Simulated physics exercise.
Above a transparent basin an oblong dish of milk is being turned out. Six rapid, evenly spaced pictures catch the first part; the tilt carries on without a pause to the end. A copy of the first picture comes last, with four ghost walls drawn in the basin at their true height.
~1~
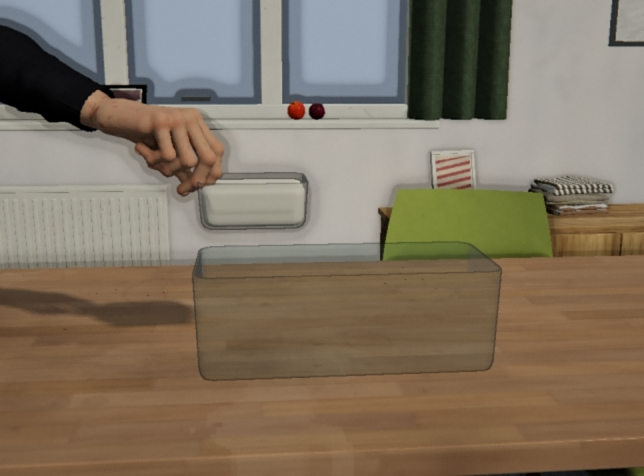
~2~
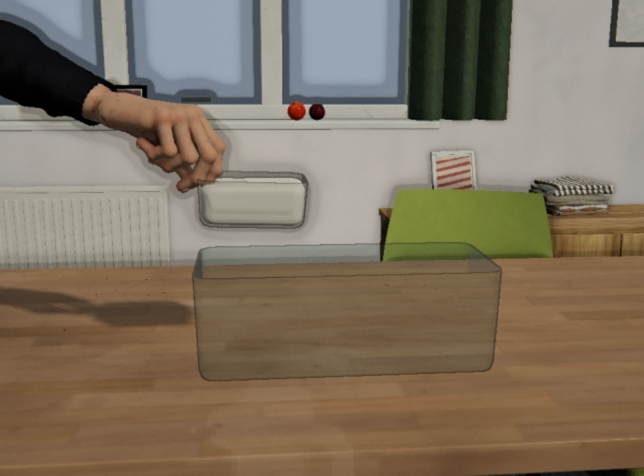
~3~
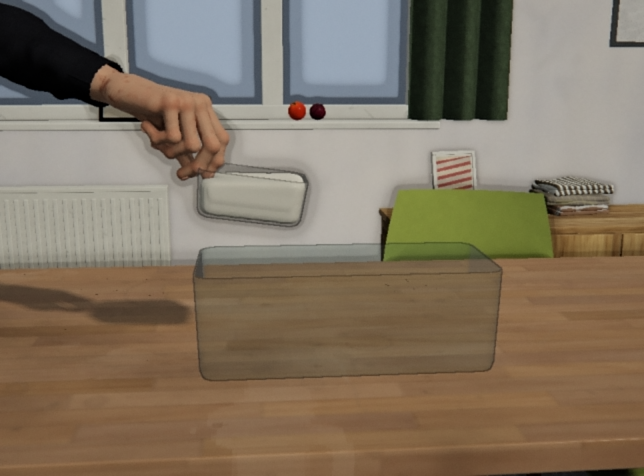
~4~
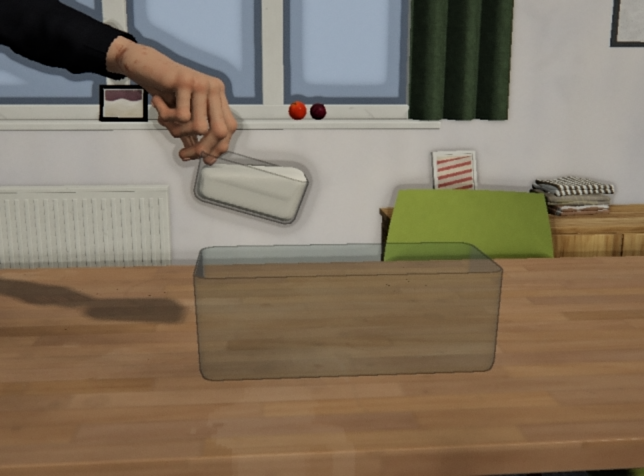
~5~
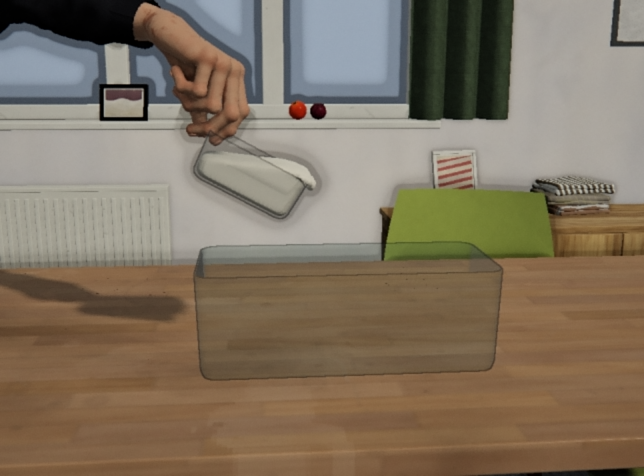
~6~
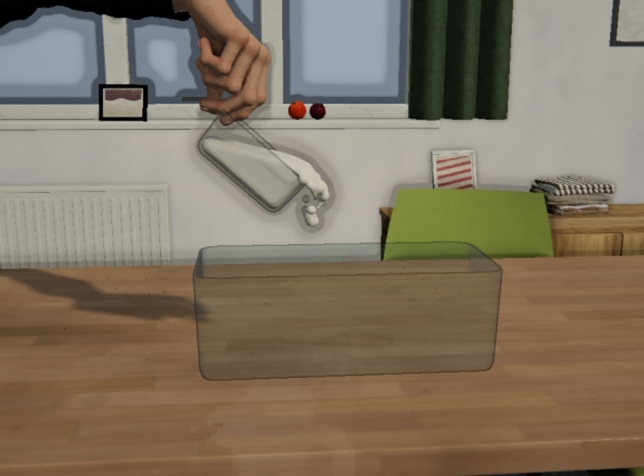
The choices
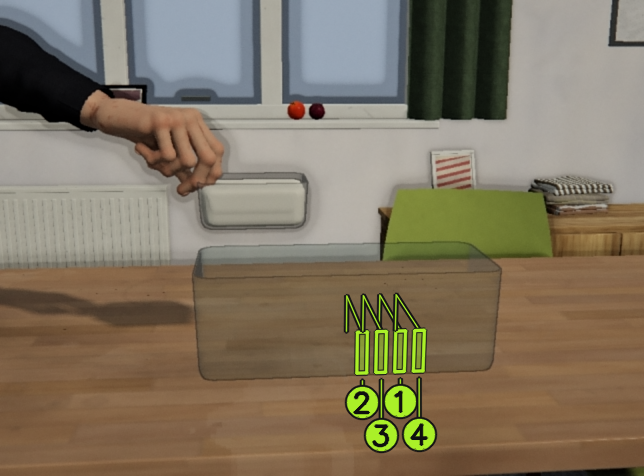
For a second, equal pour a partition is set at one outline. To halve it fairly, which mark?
It is 1.
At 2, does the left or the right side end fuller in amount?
The right one.
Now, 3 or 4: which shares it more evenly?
The answer is 3.
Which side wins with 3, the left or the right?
The right one.
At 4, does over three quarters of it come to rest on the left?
Yes.
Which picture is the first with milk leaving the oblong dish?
In picture 4.
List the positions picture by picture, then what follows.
Upright, lip at (304, 177); basin from (199, 378) to (492, 368); nothing has left yet.
Upright, lip at (304, 177); nothing has left yet.
Tipped about 8°, lip at (304, 177); nothing has left yet.
Tipped about 17°, lip at (305, 177); milk is over the lip, down to (305, 177).
Tipped about 29°, lip at (305, 177); milk is over the lip, down to (308, 185).
Tipped about 42°, lip at (304, 177); milk is over the lip, down to (312, 220).
On the marked copy, 1 at (400, 379); 2 at (362, 380); 3 at (381, 379); 4 at (419, 378).
For place 1, about 46 % ends left of the wall and 53 % right of it.
For place 2, about 13 % ends left of the wall and 86 % right of it.
For place 3, about 24 % ends left of the wall and 75 % right of it.
For place 4, about 87 % ends left of the wall and 13 % right of it.
